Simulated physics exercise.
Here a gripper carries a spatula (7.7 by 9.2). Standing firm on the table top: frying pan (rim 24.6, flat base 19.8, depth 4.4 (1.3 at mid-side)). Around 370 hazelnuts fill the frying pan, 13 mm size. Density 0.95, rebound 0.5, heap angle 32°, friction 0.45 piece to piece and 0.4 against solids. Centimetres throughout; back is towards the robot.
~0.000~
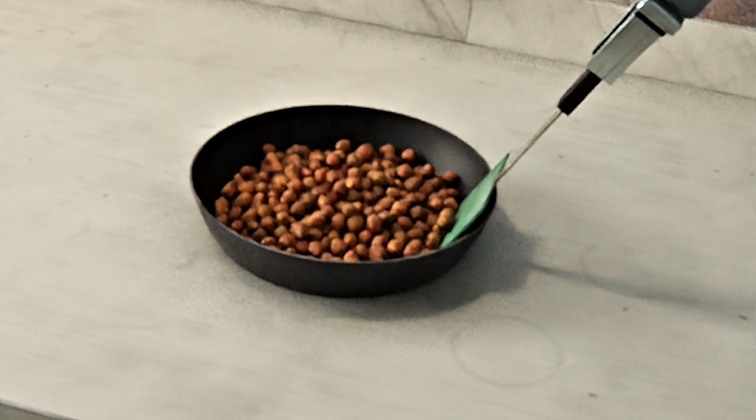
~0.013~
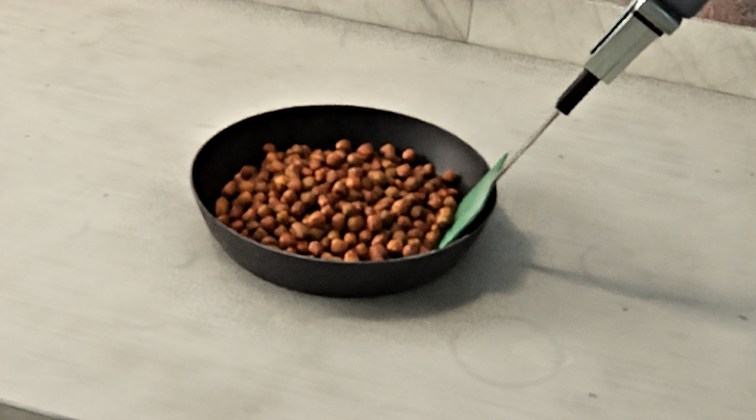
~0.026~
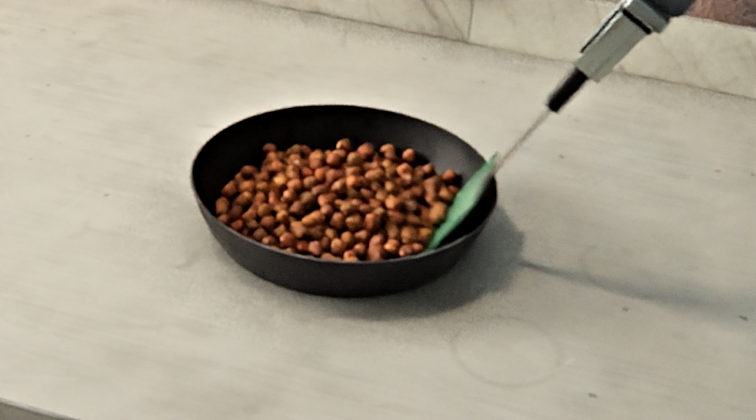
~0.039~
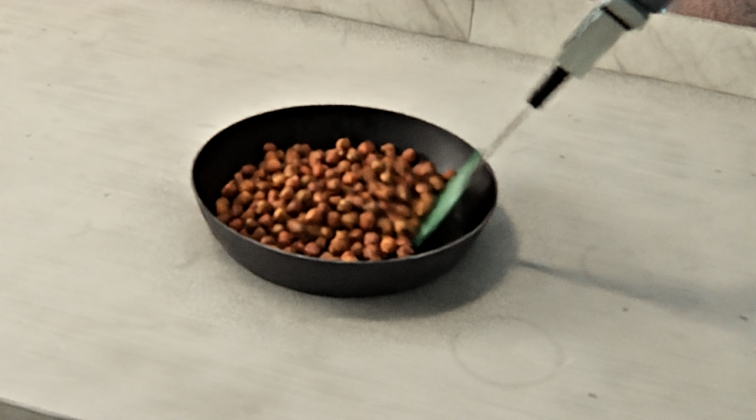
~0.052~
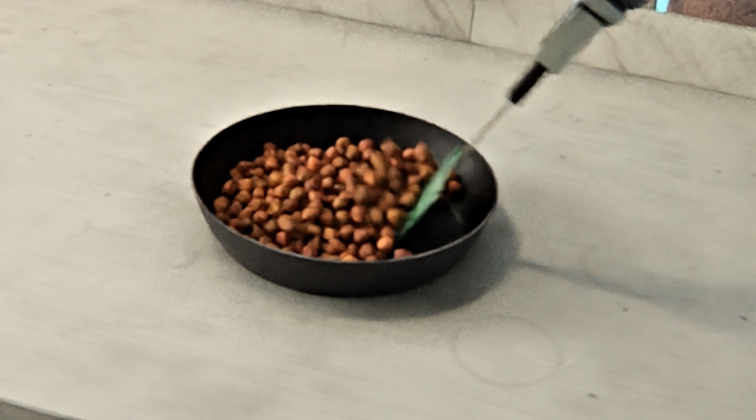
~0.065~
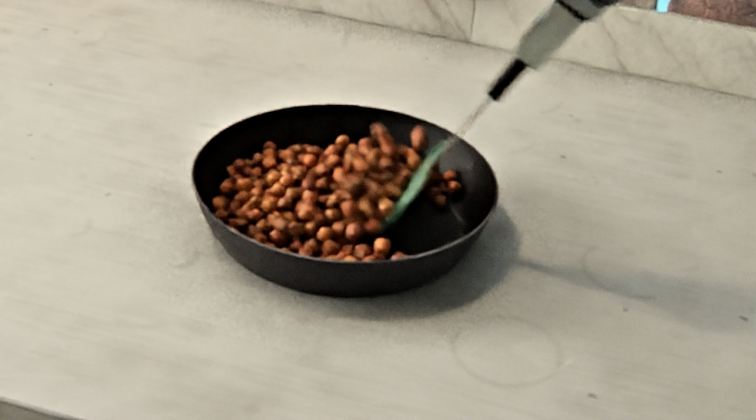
In this clip, a gripper holds a green spatula at the right side of a black frying pan of hazelnuts, then sweeps it leftward through them, pushing the nuts into a higher mound and baring part of the pan's base.
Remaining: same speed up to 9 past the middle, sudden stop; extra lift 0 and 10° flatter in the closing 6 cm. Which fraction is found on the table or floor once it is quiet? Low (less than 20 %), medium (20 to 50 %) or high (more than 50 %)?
Answer: Medium; 20 to 50 % of the hazelnuts finish on the table or floor.
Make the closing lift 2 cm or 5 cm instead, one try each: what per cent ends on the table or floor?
Some 35 and 35 per cent.
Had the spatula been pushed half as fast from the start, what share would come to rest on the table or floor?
In that case some 10 per cent.
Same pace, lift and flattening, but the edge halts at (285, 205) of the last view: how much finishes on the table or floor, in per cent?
Some 10 per cent.
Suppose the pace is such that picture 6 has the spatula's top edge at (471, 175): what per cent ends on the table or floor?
Some 10 per cent.
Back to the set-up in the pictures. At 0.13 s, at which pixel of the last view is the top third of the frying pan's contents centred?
Near (297, 158).
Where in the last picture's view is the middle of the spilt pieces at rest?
At about (114, 156).
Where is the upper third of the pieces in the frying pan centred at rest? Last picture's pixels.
Near (249, 166).
After 0.10 s, sloping 60°, highest piece 8 above the table; 372 in the frying pan.
After 0.13 s, sloping 57°, highest piece 9 above the table; 372 in the frying pan.
After 0.34 s, sloping 50°, highest piece 12 above the table; 262 in the frying pan, 49 on the table or floor, 61 on the blade or in flight.
After 1.39 s, sloping 50°, highest piece 5 above the table; 260 in the frying pan, 112 on the table or floor.
In the end, 260 in the frying pan, 112 on the table or floor. That is 30 % on the table or floor.
